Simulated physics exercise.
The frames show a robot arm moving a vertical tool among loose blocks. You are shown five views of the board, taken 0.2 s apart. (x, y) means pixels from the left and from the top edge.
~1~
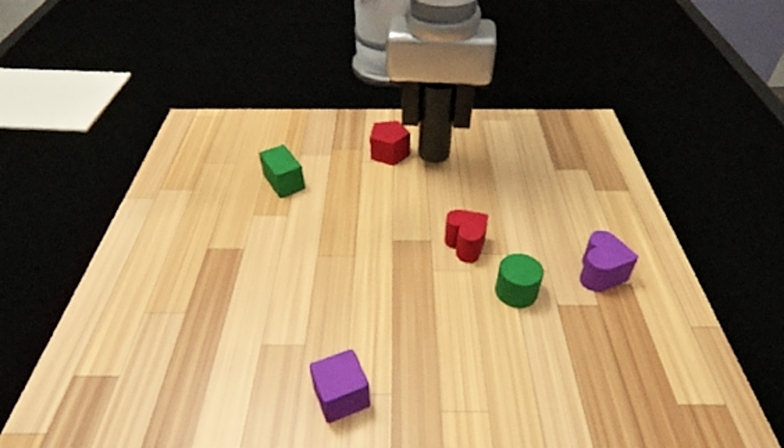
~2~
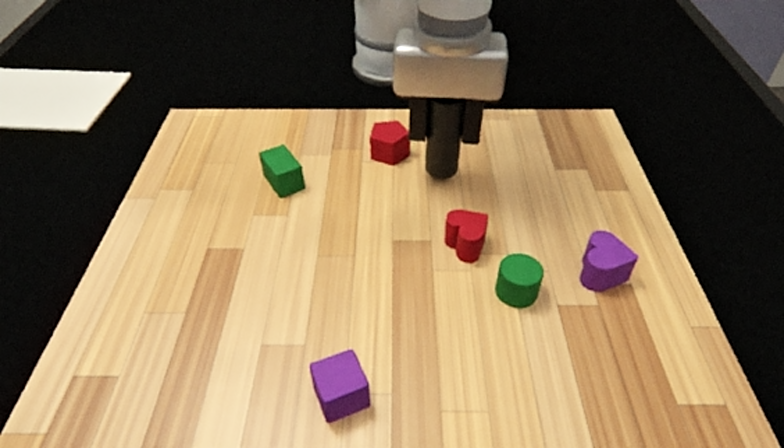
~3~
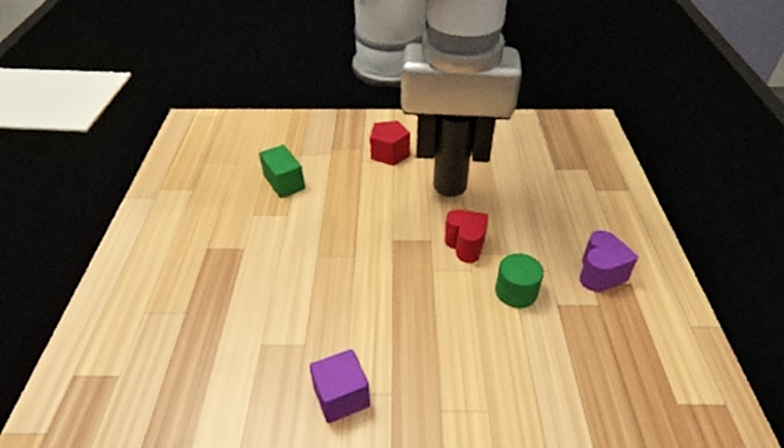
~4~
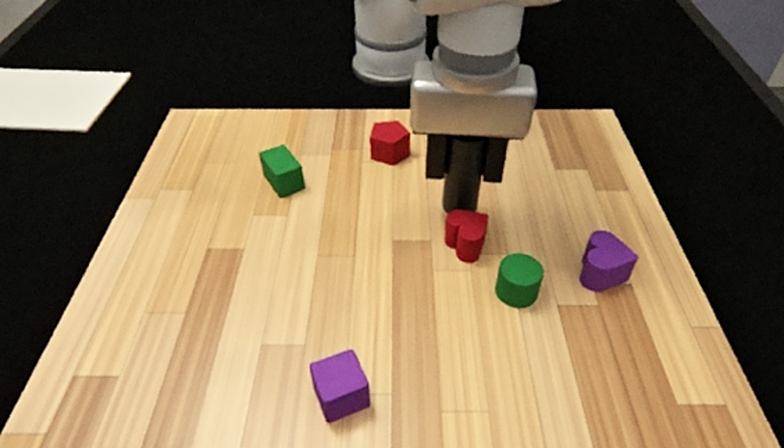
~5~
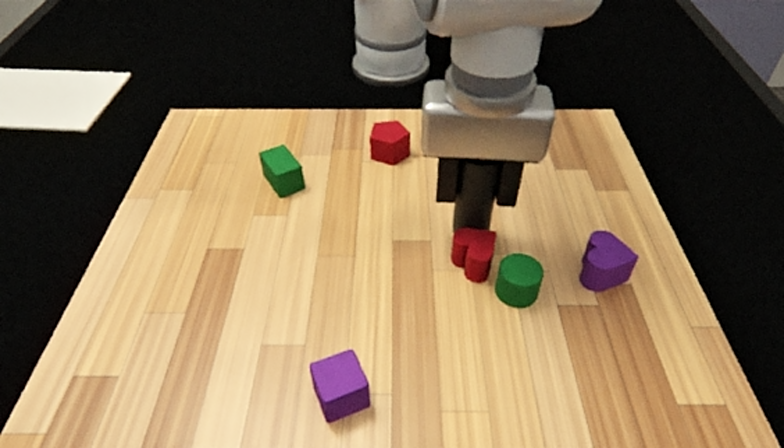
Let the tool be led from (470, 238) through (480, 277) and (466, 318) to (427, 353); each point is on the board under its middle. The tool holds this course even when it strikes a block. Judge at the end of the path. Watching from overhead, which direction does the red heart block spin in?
The answer is counter-clockwise.
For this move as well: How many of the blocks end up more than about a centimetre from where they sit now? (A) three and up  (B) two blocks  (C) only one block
Correct choice: C.
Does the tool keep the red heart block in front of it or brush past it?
The tool has lost it.
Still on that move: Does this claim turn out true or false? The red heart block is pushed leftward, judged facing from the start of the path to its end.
My answer: True.
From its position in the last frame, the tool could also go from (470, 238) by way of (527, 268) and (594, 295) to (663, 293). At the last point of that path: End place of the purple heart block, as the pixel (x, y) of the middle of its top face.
Put as a pixel place, it's (648, 243).
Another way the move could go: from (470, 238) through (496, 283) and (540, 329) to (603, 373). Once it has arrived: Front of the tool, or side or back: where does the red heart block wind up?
Beside or behind it.
On the path given first. One third of the way, tool (481, 270); red heart block (485, 284); green disc (527, 272).
Two thirds of the way, tool (466, 312); red heart block (483, 331), turned 35° anticlockwise; green disc (527, 272).
At the end, tool (427, 345); purple four-sided block unmoved; red heart block (481, 343), turned 55° anticlockwise; green disc (527, 272).
